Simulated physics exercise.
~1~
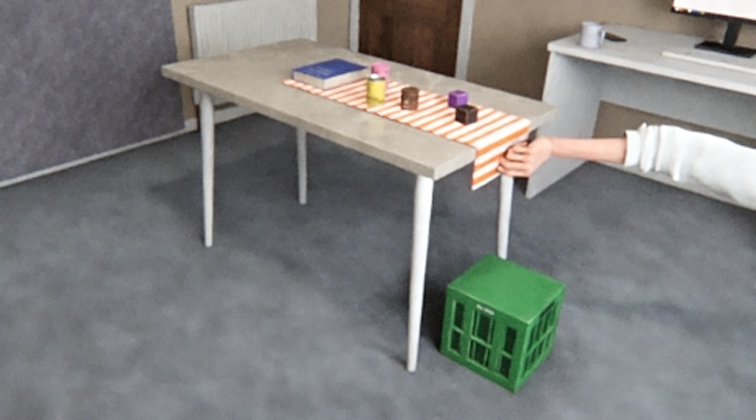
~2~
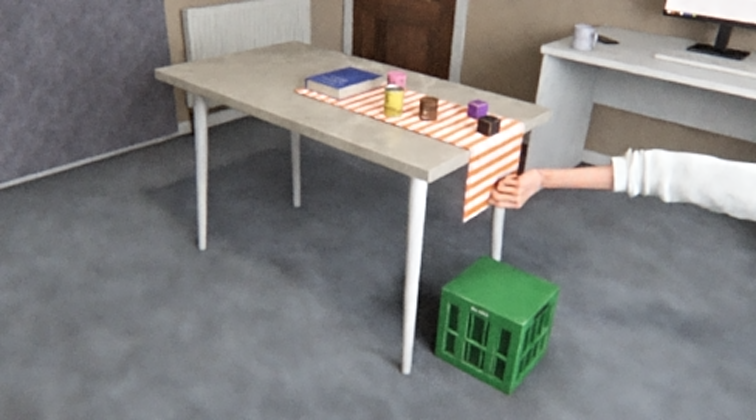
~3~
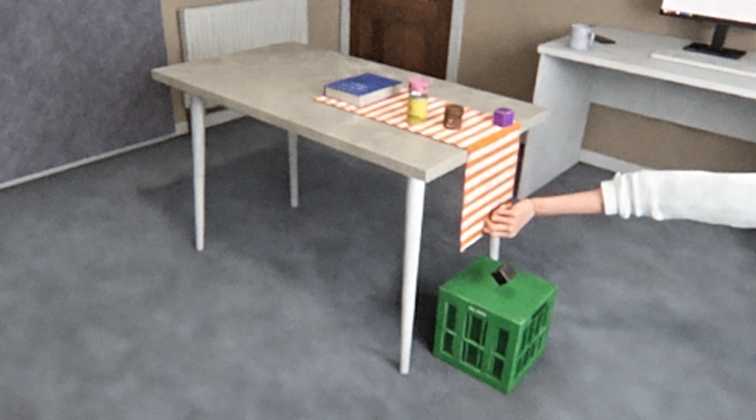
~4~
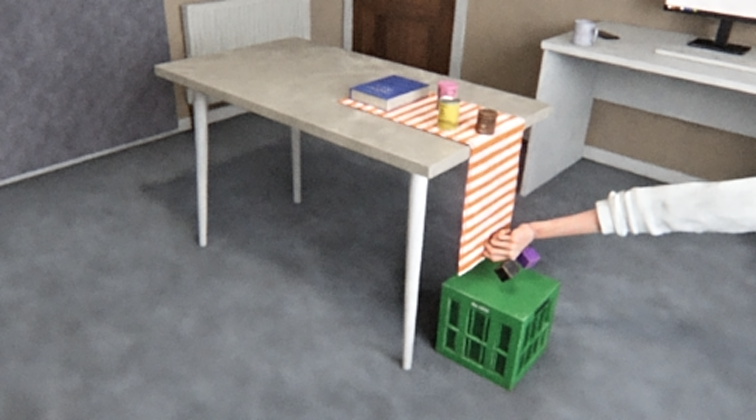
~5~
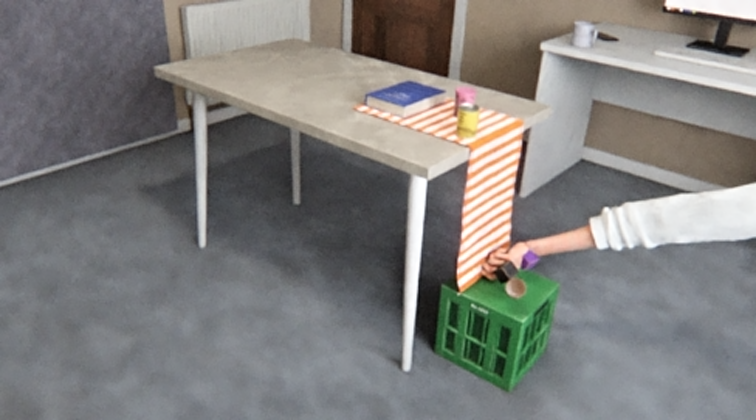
At first, a hand at the right grips the end of an orange-and-white striped cloth on a table, where a blue book, a yellow can, a pink can, a brown pot, a purple cube and a black cube rest. The hand draws the cloth down over the edge, and everything on it slides right. The black cube drops onto the green crate below, then the purple cube follows. Finally the brown pot falls beside them as the cloth's hem reaches the crate, leaving the book and both upright cans still on the table.
